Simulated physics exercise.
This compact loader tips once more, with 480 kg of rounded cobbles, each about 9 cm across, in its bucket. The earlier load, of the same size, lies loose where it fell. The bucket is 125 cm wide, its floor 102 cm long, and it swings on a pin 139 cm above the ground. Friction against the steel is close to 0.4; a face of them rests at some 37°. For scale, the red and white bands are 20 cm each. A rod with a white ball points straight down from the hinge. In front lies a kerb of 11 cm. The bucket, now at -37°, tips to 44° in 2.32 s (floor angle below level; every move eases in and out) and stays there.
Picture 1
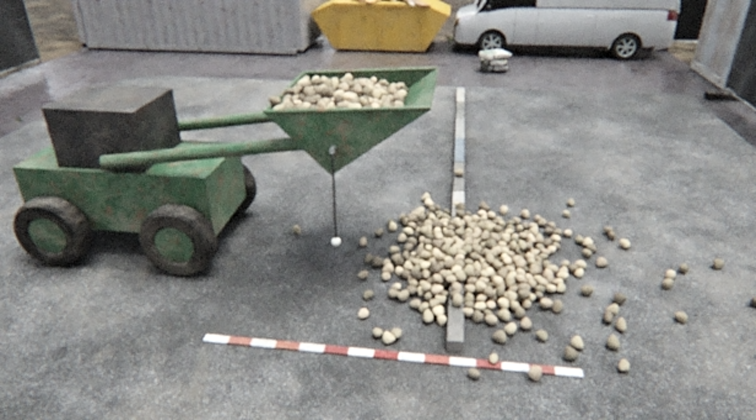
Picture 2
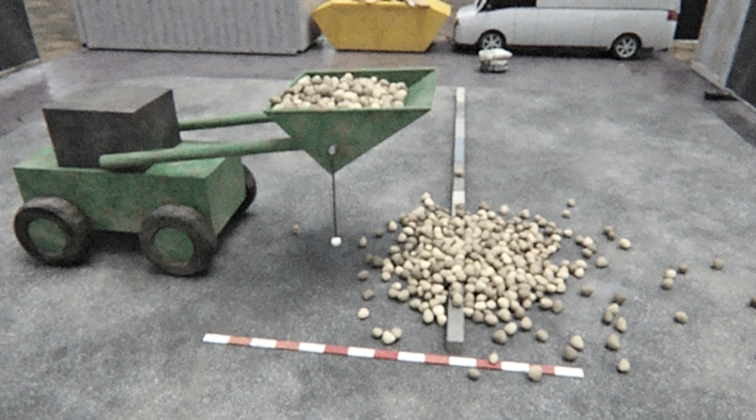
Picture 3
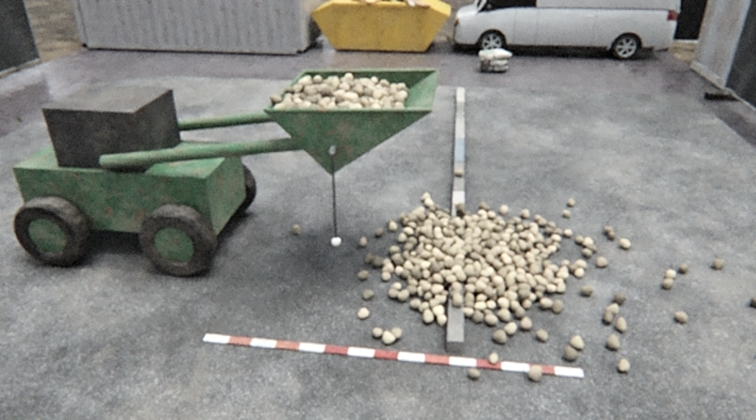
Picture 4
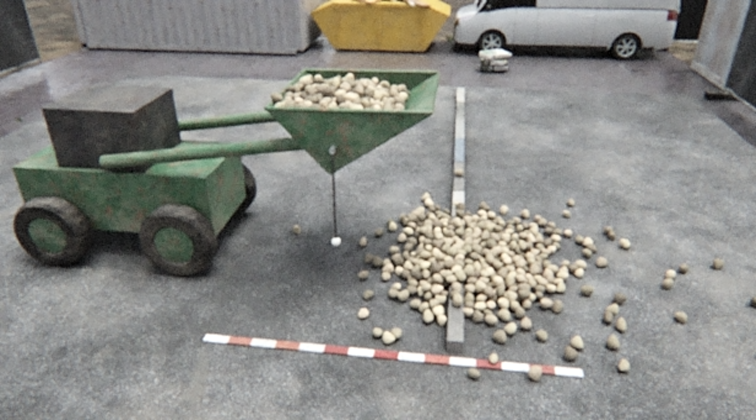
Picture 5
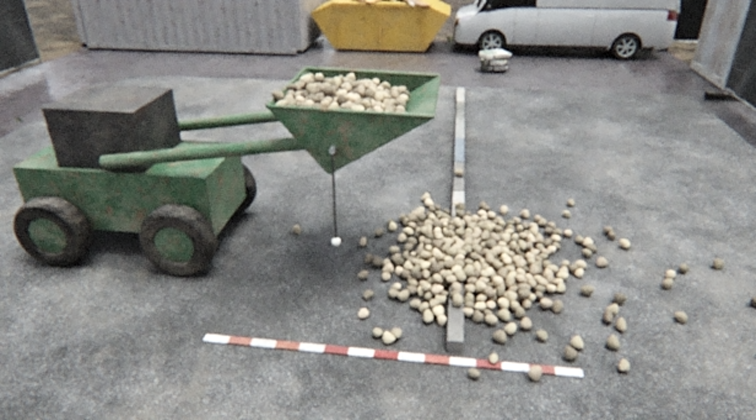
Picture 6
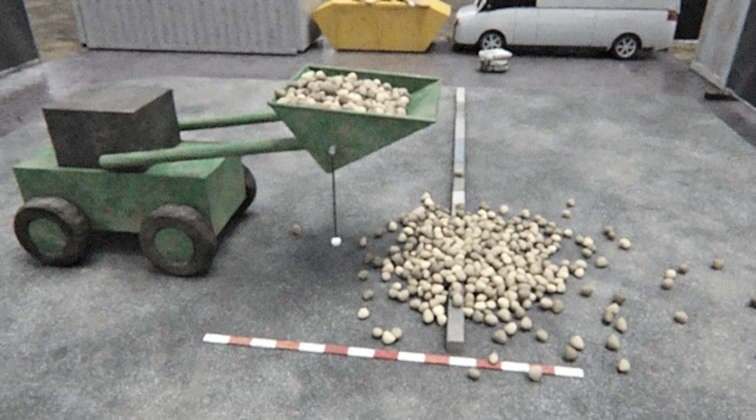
To begin with, a green loader on the left holds a bucket of rounded stones raised beside a loose heap lying across a low kerb, and nothing visibly moves. Then the bucket slowly tilts forward a little, its right-hand lip dipping slightly, while the loader and the heap stay still.
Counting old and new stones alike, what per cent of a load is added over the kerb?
Roughly 29 per cent of a load more.
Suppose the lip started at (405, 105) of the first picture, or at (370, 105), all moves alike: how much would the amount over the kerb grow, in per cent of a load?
First some 10, then 0 per cent.
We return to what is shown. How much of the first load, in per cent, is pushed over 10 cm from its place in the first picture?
Roughly 10 per cent of them.
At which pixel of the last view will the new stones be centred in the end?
Near (439, 243).
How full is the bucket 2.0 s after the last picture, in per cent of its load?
It holds some 10 per cent.
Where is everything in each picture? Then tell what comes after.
In the first frame, the bucket is at -37°, its lip at (431, 108); the top of the load is at (346, 85). The earlier load is highest near (459, 236), 20 cm above ground level, 39 % on this side of the kerb, 61 % over the kerb.
The second frame shows lip at (431, 109), floor tilted -37°, highest stones at (346, 85).
The third frame shows lip at (432, 110), floor tilted -36°, highest stones at (344, 85).
The fourth frame shows lip at (433, 113), floor tilted -34°, highest stones at (335, 84).
In the fifth frame, the bucket is at -32°, its lip at (434, 117); the top of the load is at (330, 85).
The sixth frame shows lip at (435, 122), floor tilted -29°, highest stones at (315, 82).
Then, 1.3 s after the last picture the floor is at 31°; in per cent of one load, 94 in the bucket, 45 on this side of the kerb, 61 over the kerb; the foremost stones are at (717, 306).
Then, 2.0 s after the last picture the floor is at 44°; in per cent of one load, 9 in the bucket, 112 on this side of the kerb, 79 over the kerb; the foremost stones are at (717, 306).
Then, 2.3 s after the last picture the floor is at 44°; in per cent of one load, 0 in the bucket, 112 on this side of the kerb, 88 over the kerb; the foremost stones are at (717, 306).
Then, 5.1 s after the last picture the floor is at 44°; in per cent of one load, 0 in the bucket, 110 on this side of the kerb, 90 over the kerb; the foremost stones are at (717, 306). Net gain over the kerb, 29.
